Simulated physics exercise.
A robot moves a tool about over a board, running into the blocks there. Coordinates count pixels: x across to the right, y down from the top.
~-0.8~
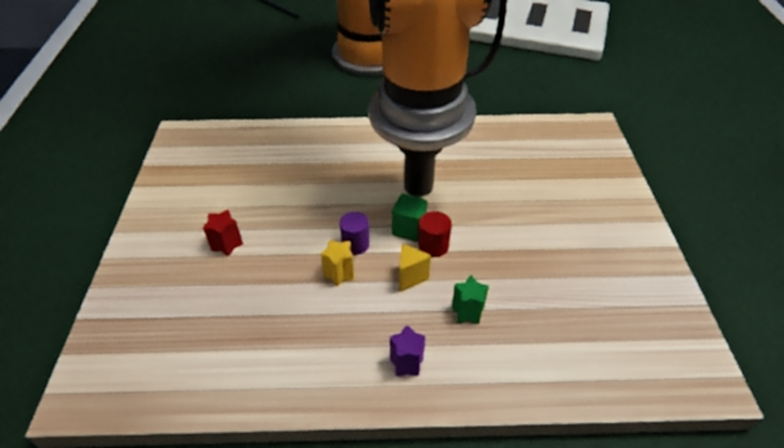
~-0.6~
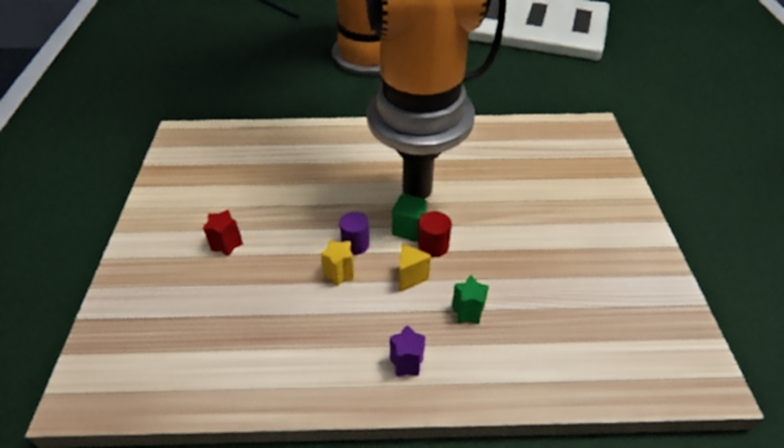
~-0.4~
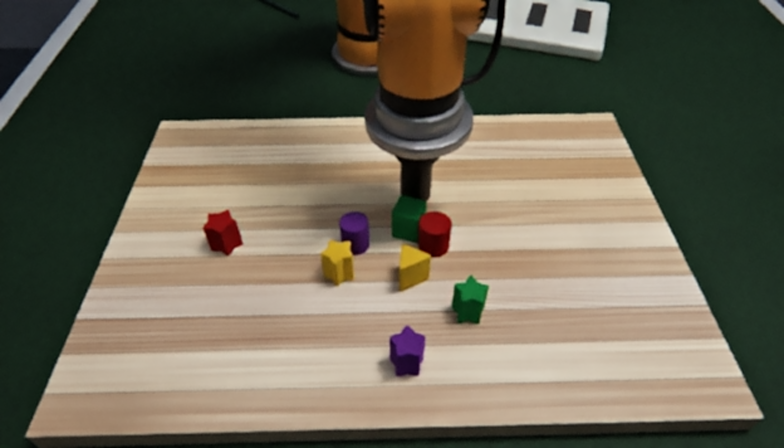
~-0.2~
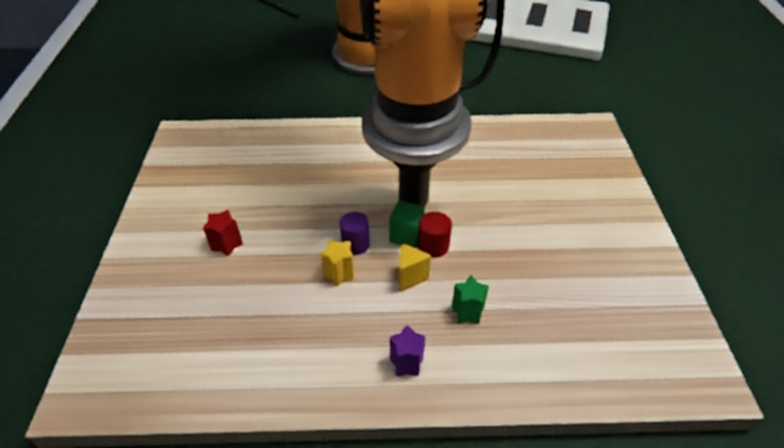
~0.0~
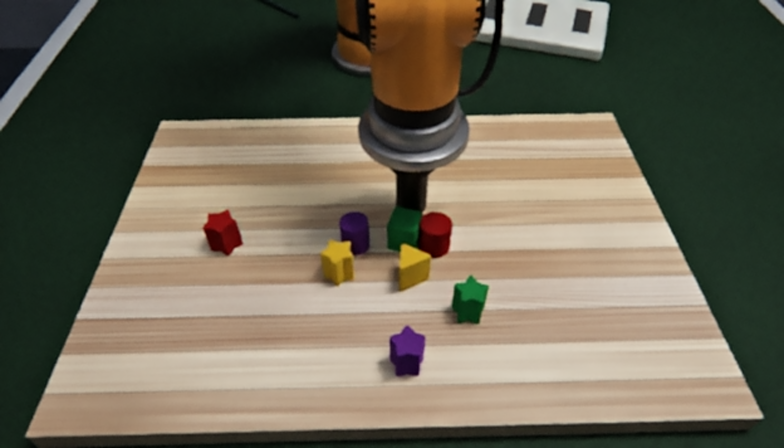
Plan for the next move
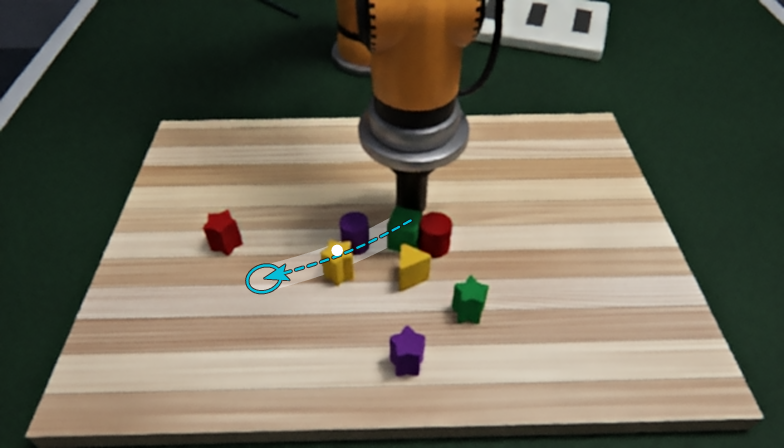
An orange robot arm with a dark, rod-like tool reaches over a striped wooden board on a dark green surface, seen from above at the front by a still camera. A red star sits at left, purple and red cylinders, a green block and yellow pieces near the middle, green and purple stars nearer. The tool moves slowly forward and slightly left, nudging the green block slightly toward the viewer.
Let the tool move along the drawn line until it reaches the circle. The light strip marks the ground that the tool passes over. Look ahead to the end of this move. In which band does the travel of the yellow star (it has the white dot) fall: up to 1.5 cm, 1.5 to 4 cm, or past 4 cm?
From 1.5 to 4 cm.
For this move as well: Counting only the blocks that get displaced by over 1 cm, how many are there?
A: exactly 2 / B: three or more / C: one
Letter B.
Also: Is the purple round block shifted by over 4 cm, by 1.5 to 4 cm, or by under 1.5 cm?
My answer is that it shifts over 4 cm.
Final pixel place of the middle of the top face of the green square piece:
Most likely (392, 236).
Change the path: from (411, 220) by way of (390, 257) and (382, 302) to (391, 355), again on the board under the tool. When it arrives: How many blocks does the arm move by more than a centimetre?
Three or more will move.
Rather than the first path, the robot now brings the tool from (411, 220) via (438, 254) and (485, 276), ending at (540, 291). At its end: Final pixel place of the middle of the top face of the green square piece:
My estimate: (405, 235).
Drawn move, from (411, 220) via (344, 253), ending at (264, 279); the dot is on the yellow star.
The first path, step by step. One third of the way, tool at (366, 230); purple round block at (335, 228); green square piece at (392, 236), turned 55° anticlockwise.
Two thirds of the way, tool at (315, 249); yellow star at (321, 262), turned 90° anticlockwise; purple round block at (281, 242); green square piece at (392, 236), turned 55° anticlockwise.
At the end, tool at (260, 265); yellow star at (317, 263), turned 110° anticlockwise; purple round block at (228, 248); green square piece at (392, 236), turned 55° anticlockwise; red round block still.
